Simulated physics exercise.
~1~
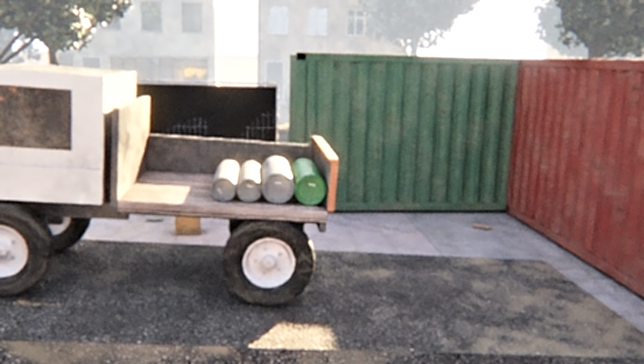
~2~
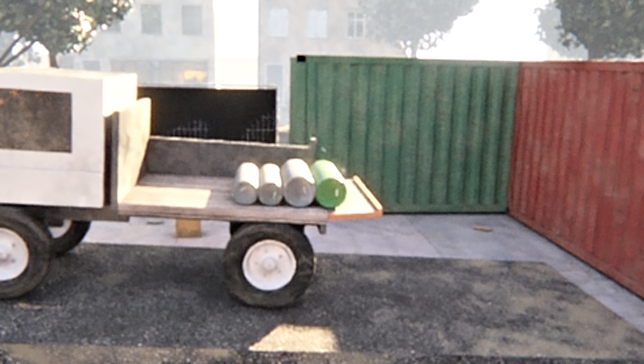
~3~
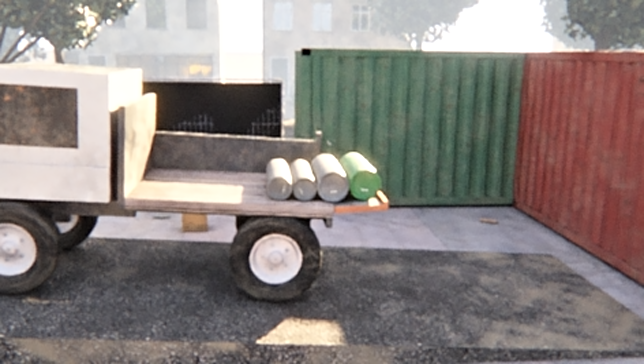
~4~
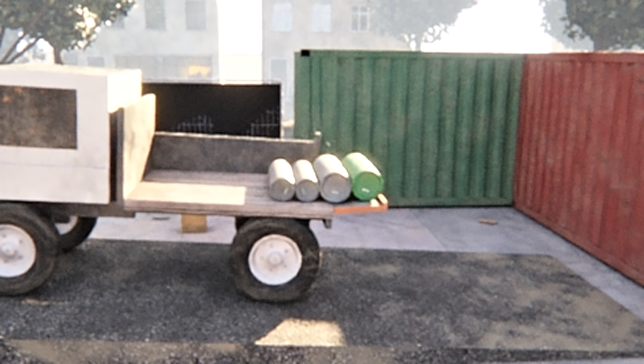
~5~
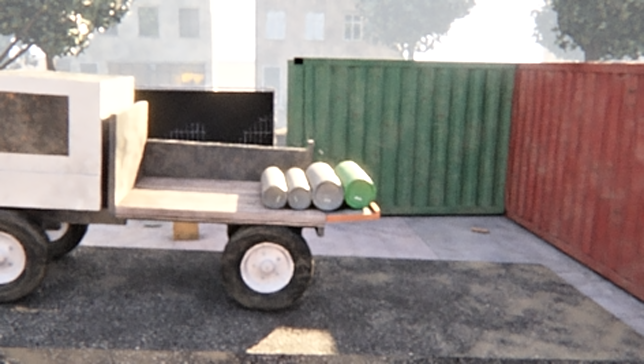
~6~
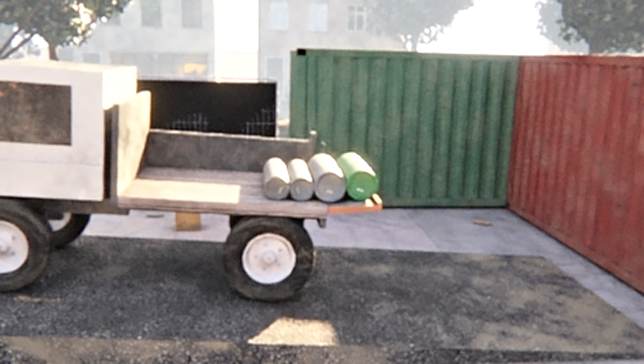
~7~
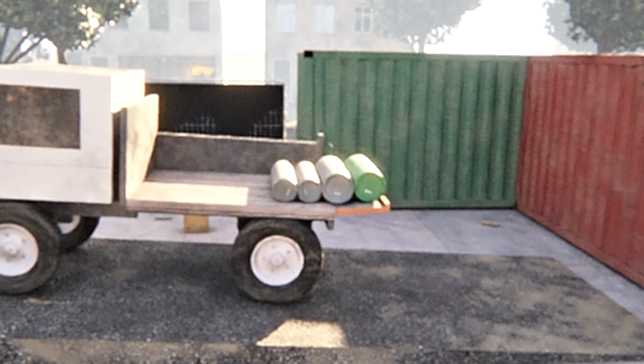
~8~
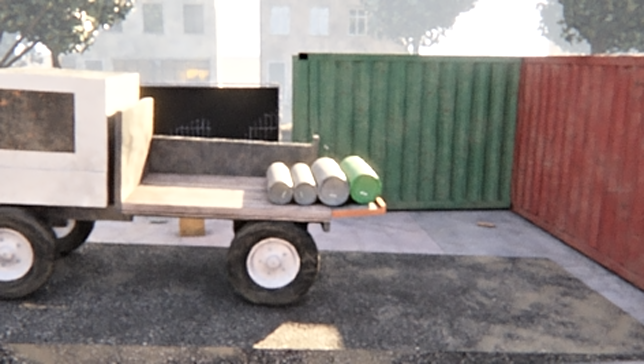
The clip opens on a pale pick-up with three grey cylinders and a green one lying side by side against its raised tailgate, with green and red containers standing behind. The tailgate swings down to the right until it lies nearly flat. All four cylinders roll right together, and the green one at the front moves out onto the lowered gate. It rolls on a short way towards the outer edge, then stops there. The grey cylinders come to rest close behind it, and the whole row stays on the truck with none fallen.
